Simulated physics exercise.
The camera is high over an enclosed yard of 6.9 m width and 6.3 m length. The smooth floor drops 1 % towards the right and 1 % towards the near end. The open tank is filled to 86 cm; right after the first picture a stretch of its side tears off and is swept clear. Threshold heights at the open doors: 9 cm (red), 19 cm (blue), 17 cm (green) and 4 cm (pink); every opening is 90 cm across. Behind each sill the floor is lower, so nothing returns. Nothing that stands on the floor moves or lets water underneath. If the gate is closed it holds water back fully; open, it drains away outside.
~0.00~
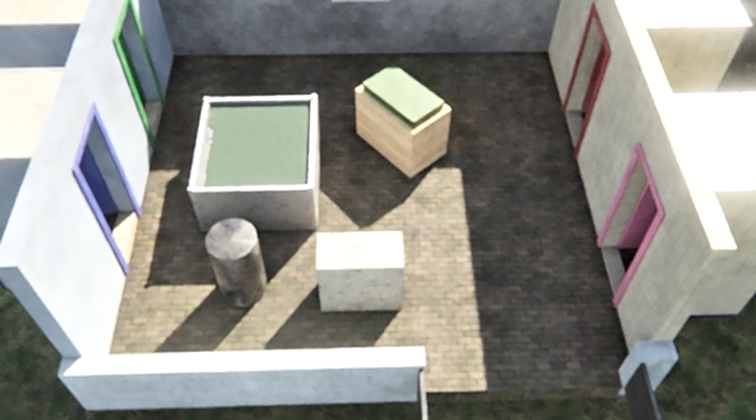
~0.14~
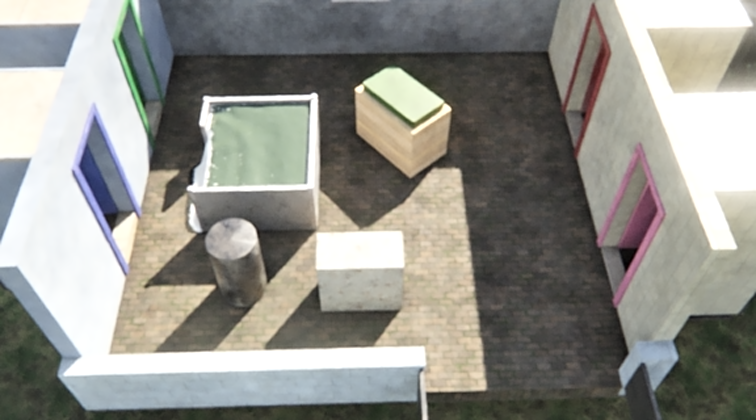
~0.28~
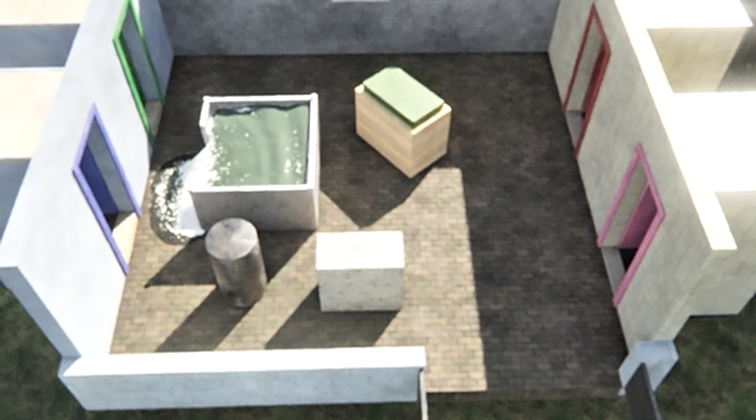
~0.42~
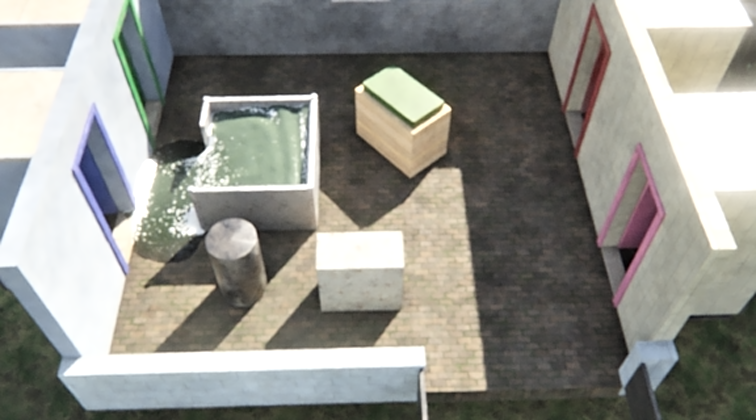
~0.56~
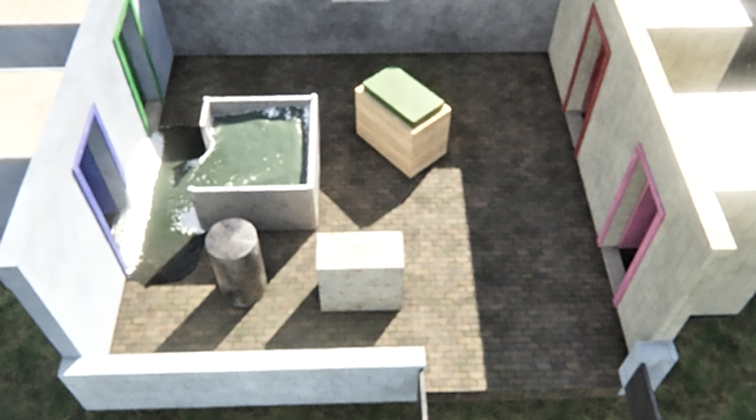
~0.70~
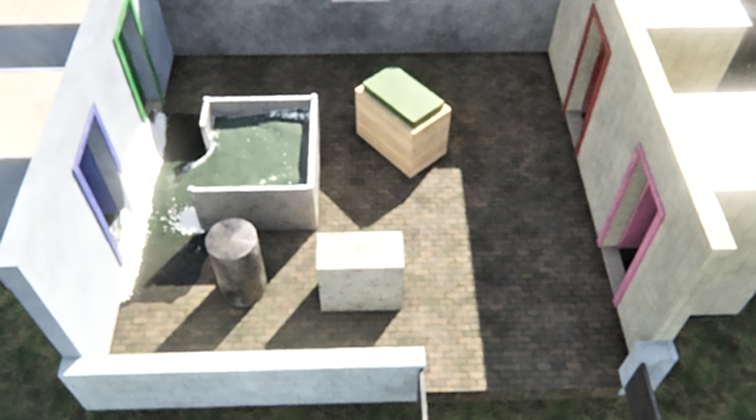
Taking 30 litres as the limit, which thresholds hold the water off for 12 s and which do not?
Within that time: At the red door it stays under the limit; at the blue door it goes over the limit; at the green door it stays under the limit; at the pink door it goes over the limit.
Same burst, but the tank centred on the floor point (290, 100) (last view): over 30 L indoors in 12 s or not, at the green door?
Then: Green past it.
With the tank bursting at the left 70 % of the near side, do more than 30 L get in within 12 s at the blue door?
Against that limit: Blue under.
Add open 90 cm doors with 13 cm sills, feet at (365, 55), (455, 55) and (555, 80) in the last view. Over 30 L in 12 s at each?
In that order: Not over, not over, not over.
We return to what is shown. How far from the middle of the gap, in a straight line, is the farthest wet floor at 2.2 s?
Roughly 3.8 m.
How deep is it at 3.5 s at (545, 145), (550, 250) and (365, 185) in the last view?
Roughly 0, 0 and 0 cm, in turn.
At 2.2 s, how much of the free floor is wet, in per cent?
Near 30 per cent is wet.
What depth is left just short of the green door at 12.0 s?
Some 2.0 cm.
After 1.4 s water covers 20 % of the floor and is deepest (52 cm) near (142, 204); red door not reached, blue door 40 cm at the sill, 94 L in, green door 16 cm at the sill, 2 L in, pink door not reached.
After 2.2 s water covers 30 % of the floor and is deepest (40 cm) near (106, 368); red door not reached, blue door 29 cm at the sill, 166 L in, green door 13 cm at the sill, 3 L in, pink door not reached.
After 3.5 s water covers 50 % of the floor and is deepest (23 cm) near (103, 381); red door not reached, blue door 18 cm at the sill, 186 L in, green door 9 cm at the sill, 3 L in, pink door not reached.
After 7.0 s water covers 85 % of the floor and is deepest (13 cm) near (595, 235); red door 8 cm at the sill, 1 L in, blue door 7 cm at the sill, 187 L in, green door 4 cm at the sill, 3 L in, pink door 9 cm at the sill, 41 L in.
After 12.0 s water covers 95 % of the floor and is deepest (10 cm) near (356, 375); red door 6 cm at the sill, 2 L in, blue door 3 cm at the sill, 187 L in, green door 2 cm at the sill, 3 L in, pink door 8 cm at the sill, 93 L in.
